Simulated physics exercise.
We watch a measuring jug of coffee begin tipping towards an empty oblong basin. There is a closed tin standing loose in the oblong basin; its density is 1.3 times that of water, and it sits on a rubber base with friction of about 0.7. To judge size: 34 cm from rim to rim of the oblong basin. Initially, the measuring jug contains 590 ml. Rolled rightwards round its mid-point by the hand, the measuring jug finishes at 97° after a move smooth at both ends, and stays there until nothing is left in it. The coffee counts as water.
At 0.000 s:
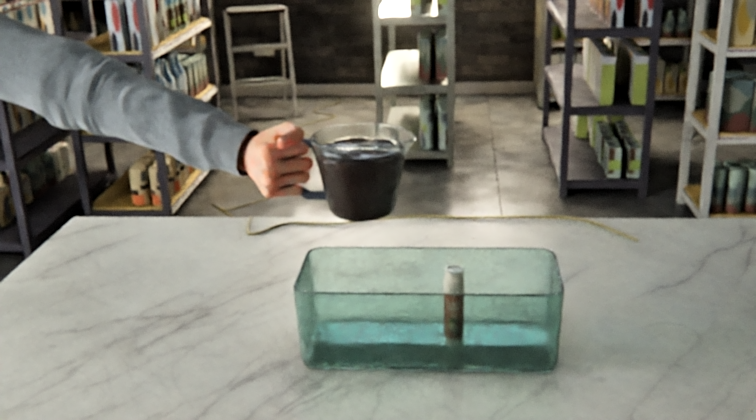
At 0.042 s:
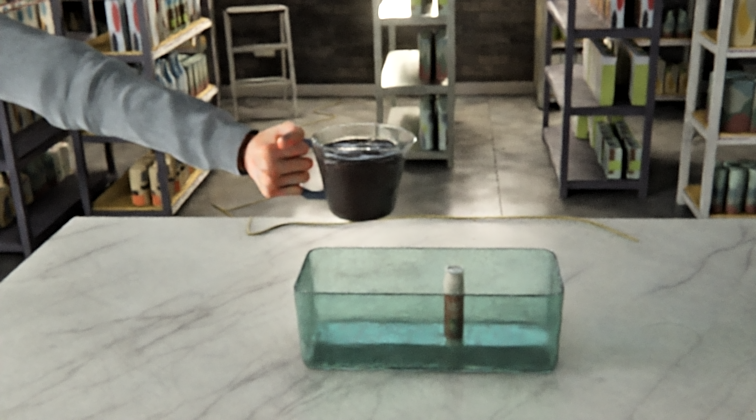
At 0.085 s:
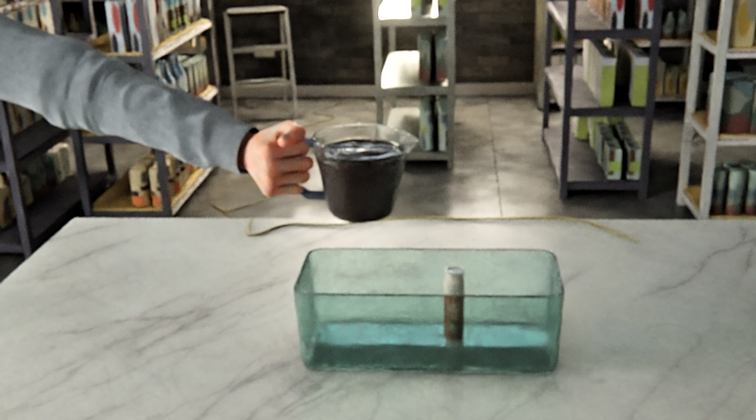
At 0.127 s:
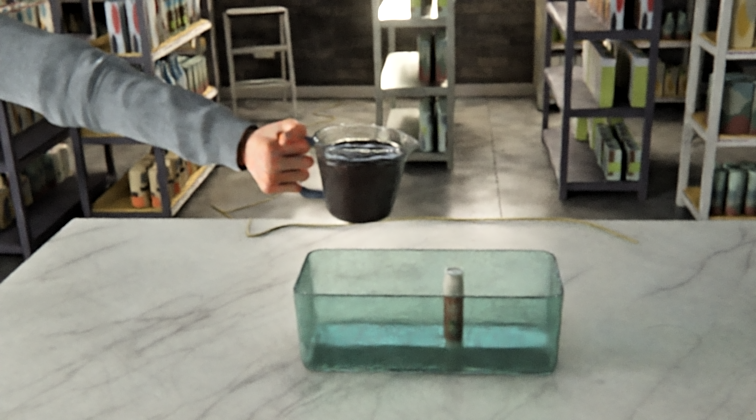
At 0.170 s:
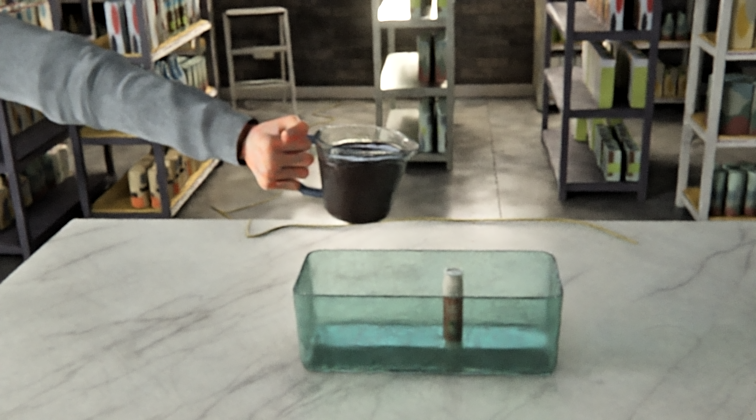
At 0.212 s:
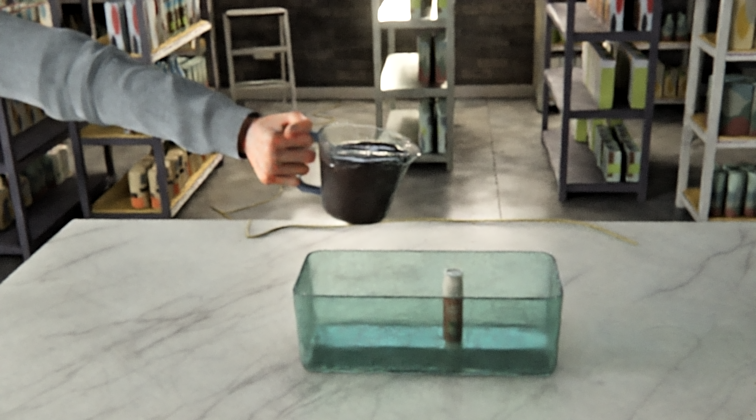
A hand slowly tilts a glass jug of dark liquid rightwards above an oblong basin.
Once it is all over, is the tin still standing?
It tumbles over.
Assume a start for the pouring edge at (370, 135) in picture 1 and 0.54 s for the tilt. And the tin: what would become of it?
It does not tip.
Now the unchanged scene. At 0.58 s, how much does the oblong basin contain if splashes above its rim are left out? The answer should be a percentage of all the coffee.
Fraction in basin: Approx. 7%.
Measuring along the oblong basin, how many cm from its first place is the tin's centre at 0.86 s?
Around 0 cm.
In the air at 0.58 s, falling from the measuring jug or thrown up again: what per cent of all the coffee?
It comes to about 24 percent.
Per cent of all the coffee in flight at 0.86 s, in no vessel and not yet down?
Some 18 % is up in the air.
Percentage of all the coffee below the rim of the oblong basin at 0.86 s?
Near 68 in a hundred.
Then, 0.58 s in, the tilt is 65° and 69 per cent is still to pour; the tin stands where it began.
Then, 0.86 s in, the tilt is 95° and 15 per cent is still to pour; the tin stands where it began.
Then, 1.14 s in, the tilt is 97° and 1 per cent is still to pour; the tin leans 55°.
Then, 1.45 s in, the tilt is 97° and 0 per cent is still to pour; the tin lies on its side.
Finally, the tin lies on its side.
